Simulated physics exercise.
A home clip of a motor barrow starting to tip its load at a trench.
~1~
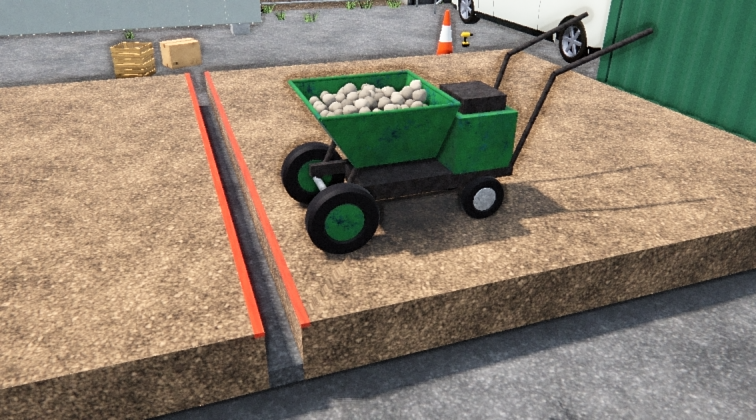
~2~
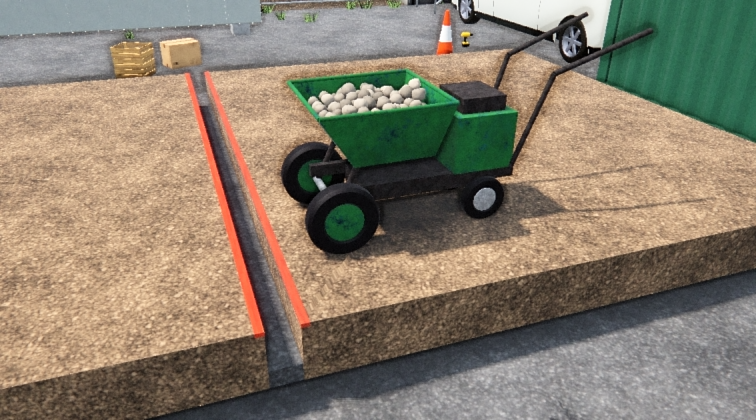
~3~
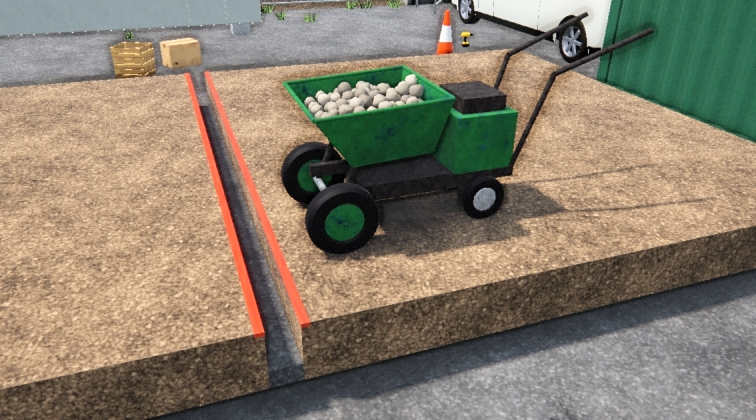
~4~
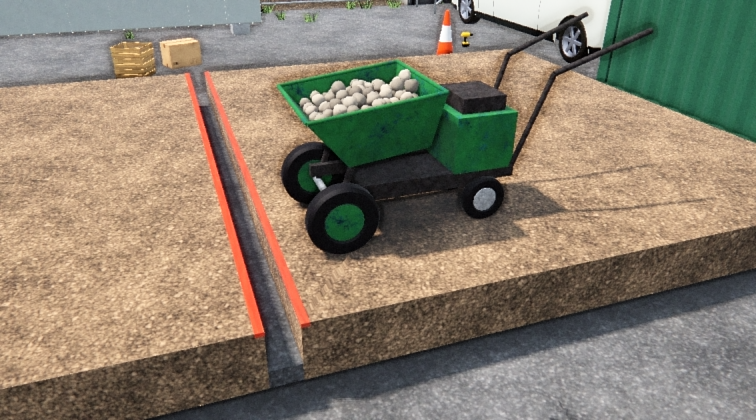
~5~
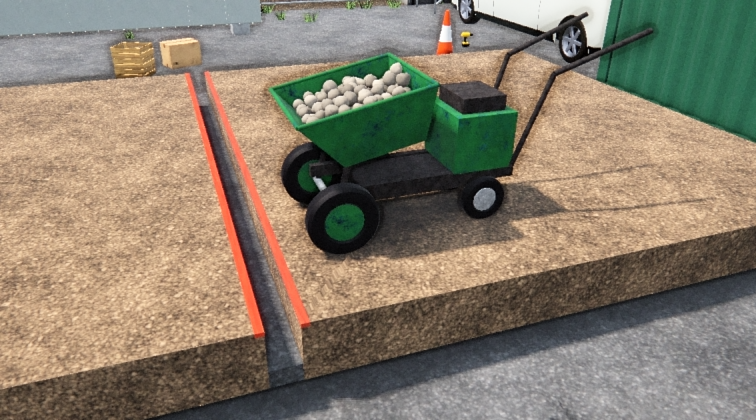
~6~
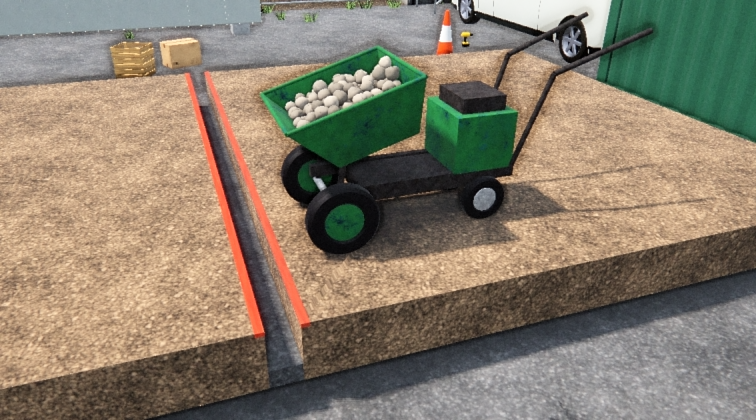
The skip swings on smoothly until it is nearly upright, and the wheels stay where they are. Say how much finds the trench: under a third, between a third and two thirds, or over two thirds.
The trench ends with less than a third of it.
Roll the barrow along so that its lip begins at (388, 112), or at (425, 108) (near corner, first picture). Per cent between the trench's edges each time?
The first gives 60 %, the second 40 %.
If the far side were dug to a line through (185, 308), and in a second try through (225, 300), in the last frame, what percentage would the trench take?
About 70 and 30 per cent.
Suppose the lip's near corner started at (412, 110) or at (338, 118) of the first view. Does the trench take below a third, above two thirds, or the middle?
The first try: One to two thirds. The second: Less than a third.
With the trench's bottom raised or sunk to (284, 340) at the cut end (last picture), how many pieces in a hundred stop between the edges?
Roughly 10 in a hundred.
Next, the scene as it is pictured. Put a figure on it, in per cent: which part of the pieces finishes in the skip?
Some 0 per cent.
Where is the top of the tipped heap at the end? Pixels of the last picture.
Roughly at (205, 213).
Just after the last frame, skip tipped steeply; every one in the skip.
A moment on, skip tipped steeply; almost all in the skip; just a few beyond it; about a tenth falling.
Further on, skip tipped right over; roughly half in the skip; roughly half beyond it; just a few falling.
When it is over, skip tipped right over; just a few in the skip; about a tenth in or heaped over the trench; almost all beyond it.
